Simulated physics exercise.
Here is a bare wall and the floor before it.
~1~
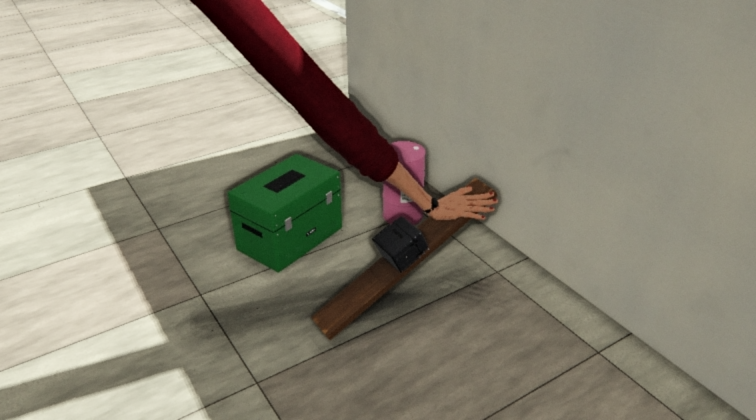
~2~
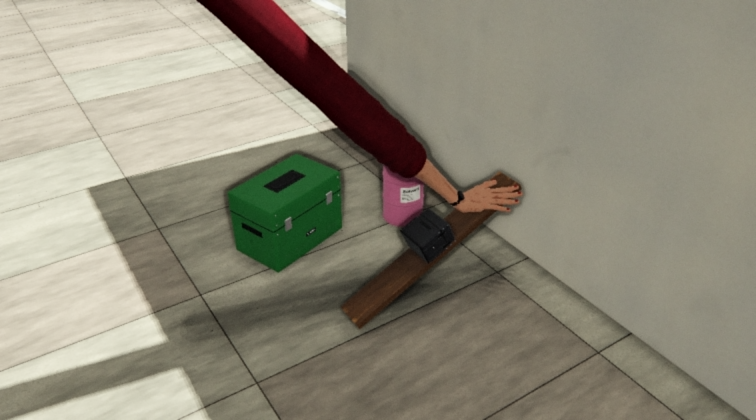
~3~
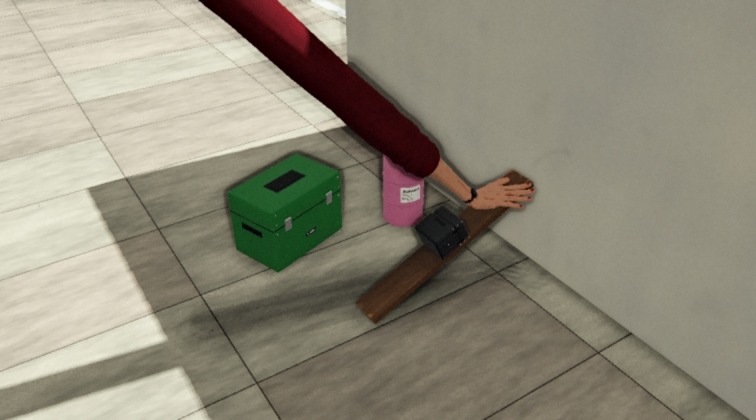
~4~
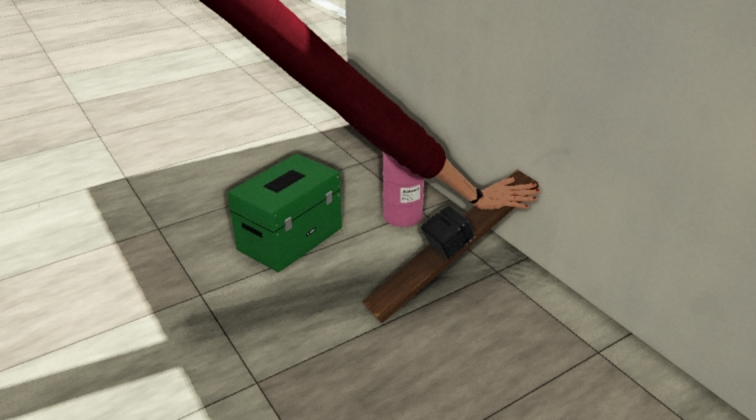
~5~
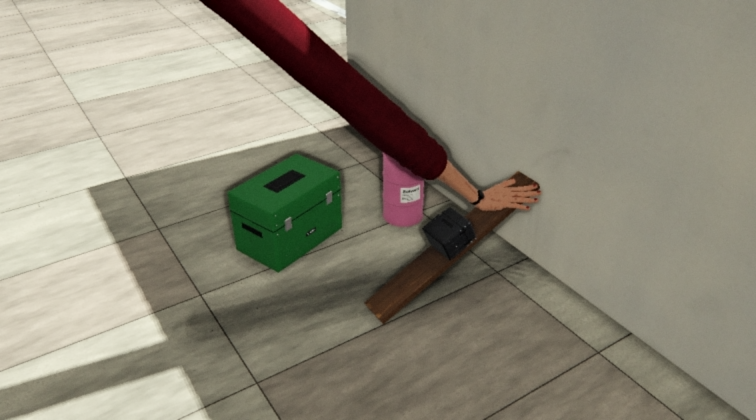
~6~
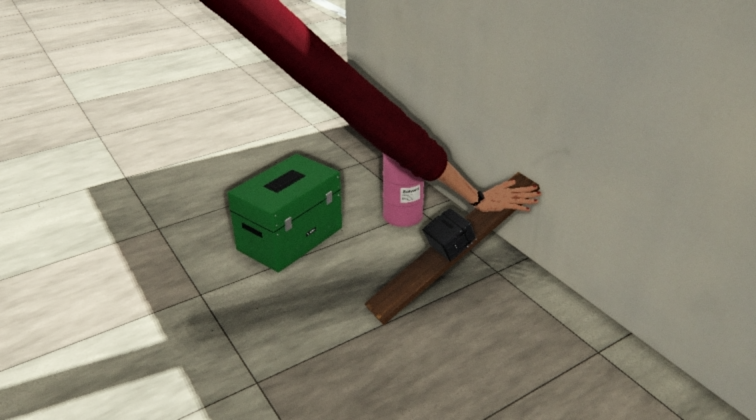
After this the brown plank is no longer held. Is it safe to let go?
As it turns out, it slides down.
Then, 0.30 s past the last view, brown plank sunk by 21° near (444, 277).
Then, 0.40 s past the last view, brown plank sunk by 23° near (442, 276).
Then, 0.60 s past the last view, brown plank sunk by 25° near (440, 284).
Finally, moved from the start, brown plank; the other 2 still in place. Final places as the last picture's camera would see them, brown plank near (440, 284). The plank slips out.
